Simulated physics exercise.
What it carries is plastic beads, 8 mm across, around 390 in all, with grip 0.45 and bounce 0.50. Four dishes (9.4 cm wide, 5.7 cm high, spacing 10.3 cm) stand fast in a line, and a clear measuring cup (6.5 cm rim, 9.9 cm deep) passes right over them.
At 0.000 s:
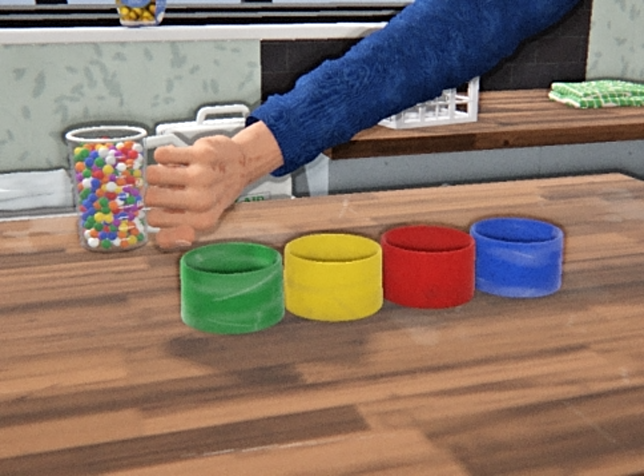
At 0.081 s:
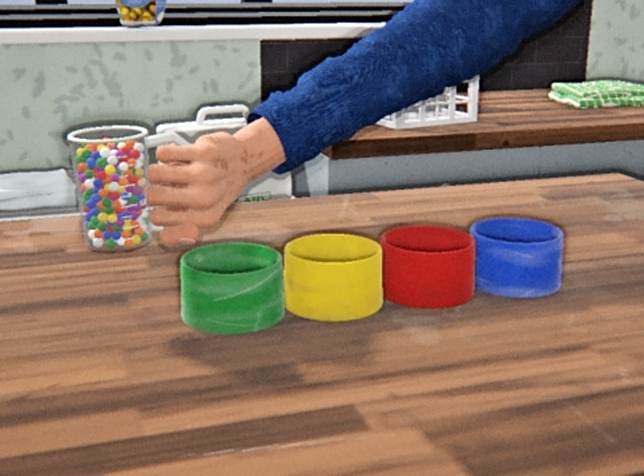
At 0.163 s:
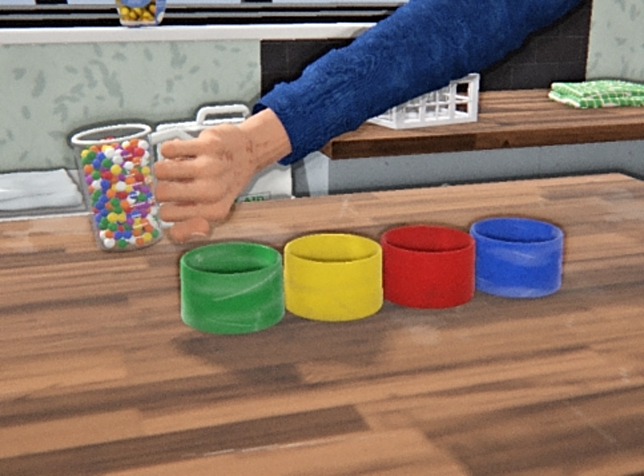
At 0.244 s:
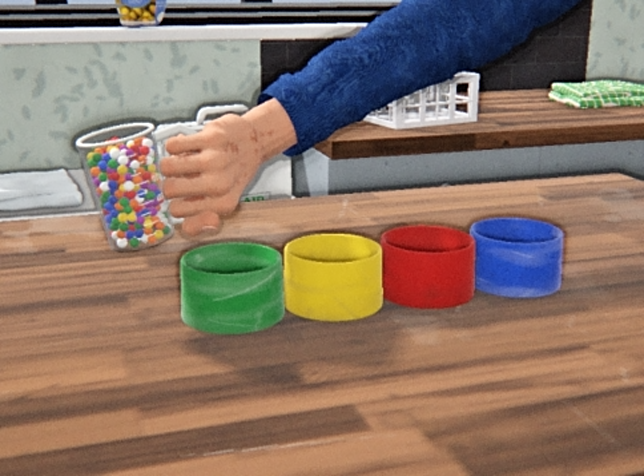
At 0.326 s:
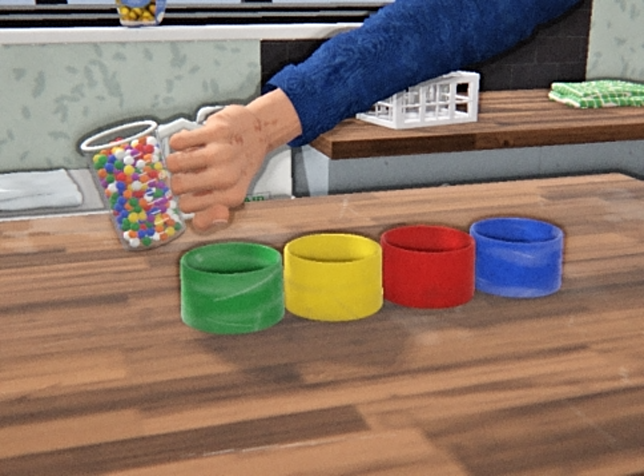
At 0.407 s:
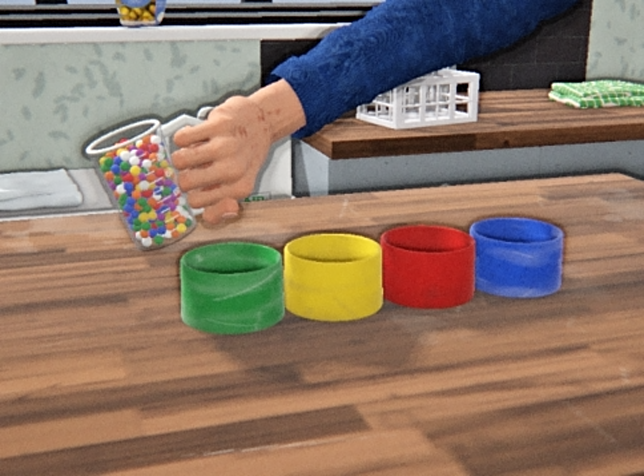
A clear cup full of colourful beads, gripped by a hand in a fuzzy blue sleeve, moved slightly right and leaned gradually to the left, behind a still row of green, yellow, red and blue dishes.
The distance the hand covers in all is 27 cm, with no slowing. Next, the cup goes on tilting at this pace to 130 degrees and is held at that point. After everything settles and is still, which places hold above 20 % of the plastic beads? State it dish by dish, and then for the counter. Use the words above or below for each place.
Red dish: Below; blue dish: Below; green dish: Above; yellow dish: Below; counter: Below.
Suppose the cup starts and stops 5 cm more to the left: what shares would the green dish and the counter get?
Then I'd expect green at 60 and the counter at 40.
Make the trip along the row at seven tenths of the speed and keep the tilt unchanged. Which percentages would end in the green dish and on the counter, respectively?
Green 60, counter 40.
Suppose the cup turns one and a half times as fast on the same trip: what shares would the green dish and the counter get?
Then green ends at 60 and the counter at 40.
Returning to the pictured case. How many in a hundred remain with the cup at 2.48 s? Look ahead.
Close to 0 in a hundred.
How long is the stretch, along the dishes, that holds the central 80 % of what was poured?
About 7 cm.
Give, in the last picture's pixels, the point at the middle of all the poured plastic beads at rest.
Centre at rest, approx.: (240, 294) px.
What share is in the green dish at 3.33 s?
By that moment it's near 85 percent.
After 1.65 s, tilt 90 degrees; cup holds 95 %, green 5 %.
After 2.48 s, tilt 130 degrees; cup holds 0 %, green 85 %, yellow 5 %.
After 3.33 s, tilt 130 degrees; cup holds 0 %, green 85 %, yellow 5 %.
In the end, at 3.6 s, red 0 %, blue 0 %, green 85 %, yellow 5 %, counter 10 %.
